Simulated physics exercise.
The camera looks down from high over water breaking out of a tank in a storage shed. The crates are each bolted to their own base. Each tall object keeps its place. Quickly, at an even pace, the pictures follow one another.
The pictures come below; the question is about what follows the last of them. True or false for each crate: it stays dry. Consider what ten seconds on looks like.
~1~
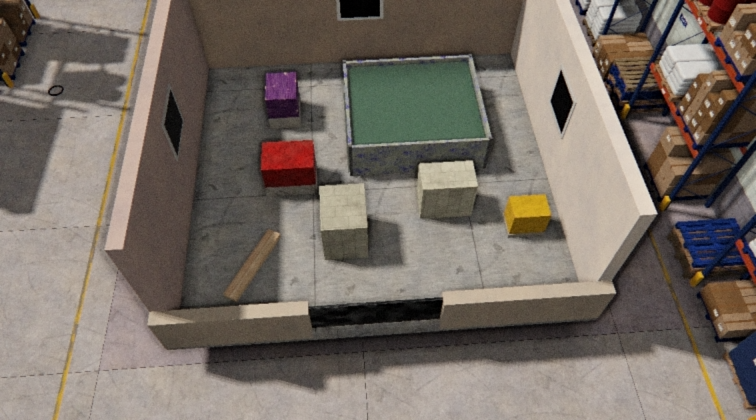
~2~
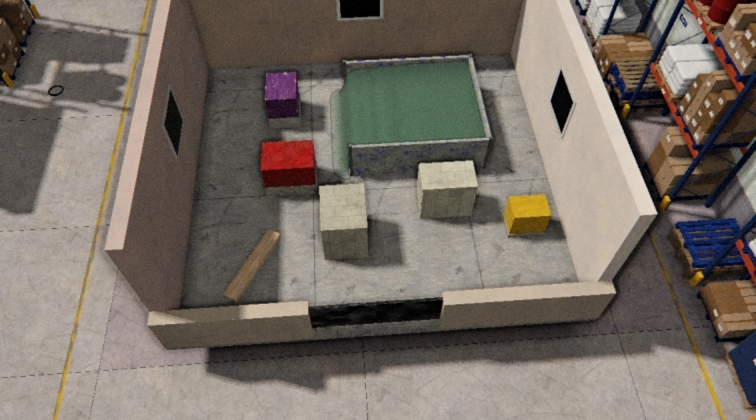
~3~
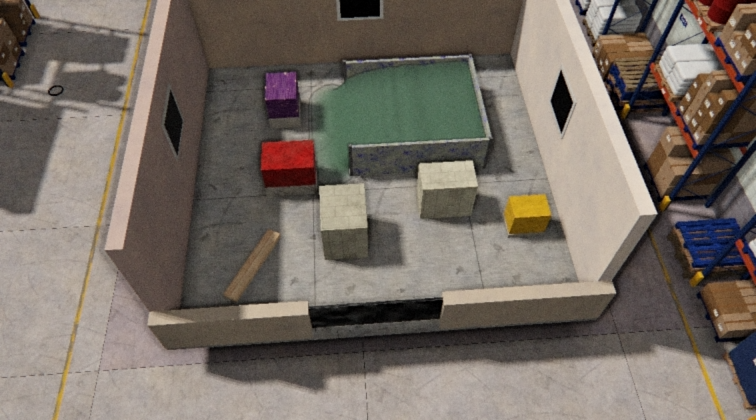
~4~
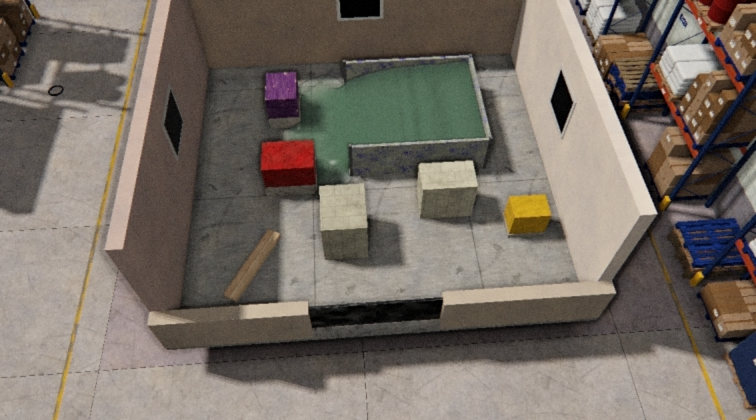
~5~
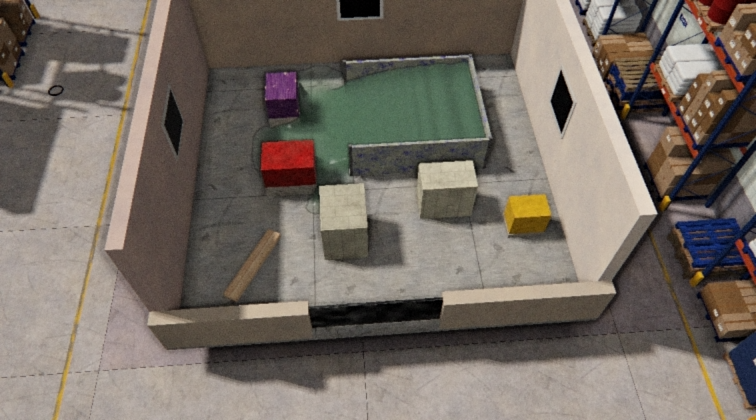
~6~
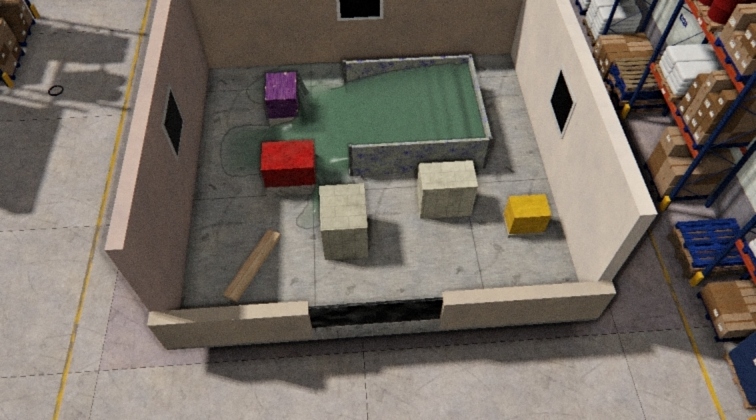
Red crate: False, it gets wet; purple crate: False, it gets wet; yellow crate: False, it gets wet.
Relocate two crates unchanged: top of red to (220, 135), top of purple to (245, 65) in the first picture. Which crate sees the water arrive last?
The crate marked yellow.
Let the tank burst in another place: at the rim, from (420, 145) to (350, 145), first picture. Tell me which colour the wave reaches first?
My pick is the one in red.
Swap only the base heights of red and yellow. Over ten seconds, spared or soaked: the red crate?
Note: Red crate is flooded.
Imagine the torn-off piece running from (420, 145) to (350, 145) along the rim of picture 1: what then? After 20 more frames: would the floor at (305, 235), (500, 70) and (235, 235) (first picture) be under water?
Point by point: Drenched, unwetted, drenched.
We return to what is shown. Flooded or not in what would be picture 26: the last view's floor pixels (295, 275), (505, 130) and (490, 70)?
Going through them in order, I'd say drenched, clear and drenched.
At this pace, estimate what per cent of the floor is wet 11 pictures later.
My estimate is near 50 per cent.
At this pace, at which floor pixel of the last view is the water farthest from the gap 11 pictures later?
Close to (178, 329), I think.
A moment on, water covers 35 % of the floor; the red crate water round its plinth, the purple crate water round its plinth, the yellow crate not reached.
Next, water covers 50 % of the floor; the red crate water round its plinth, the purple crate water round its plinth, the yellow crate not reached.
Then, water covers 70 % of the floor; the red crate water round its plinth, the purple crate water round its plinth, the yellow crate not reached.
Later, water covers 95 % of the floor; the red crate water round its plinth, the purple crate water round its plinth, the yellow crate water round its plinth.
In the end, water covers 100 % of the floor; the red crate was topped, the purple crate was topped, the yellow crate was topped.
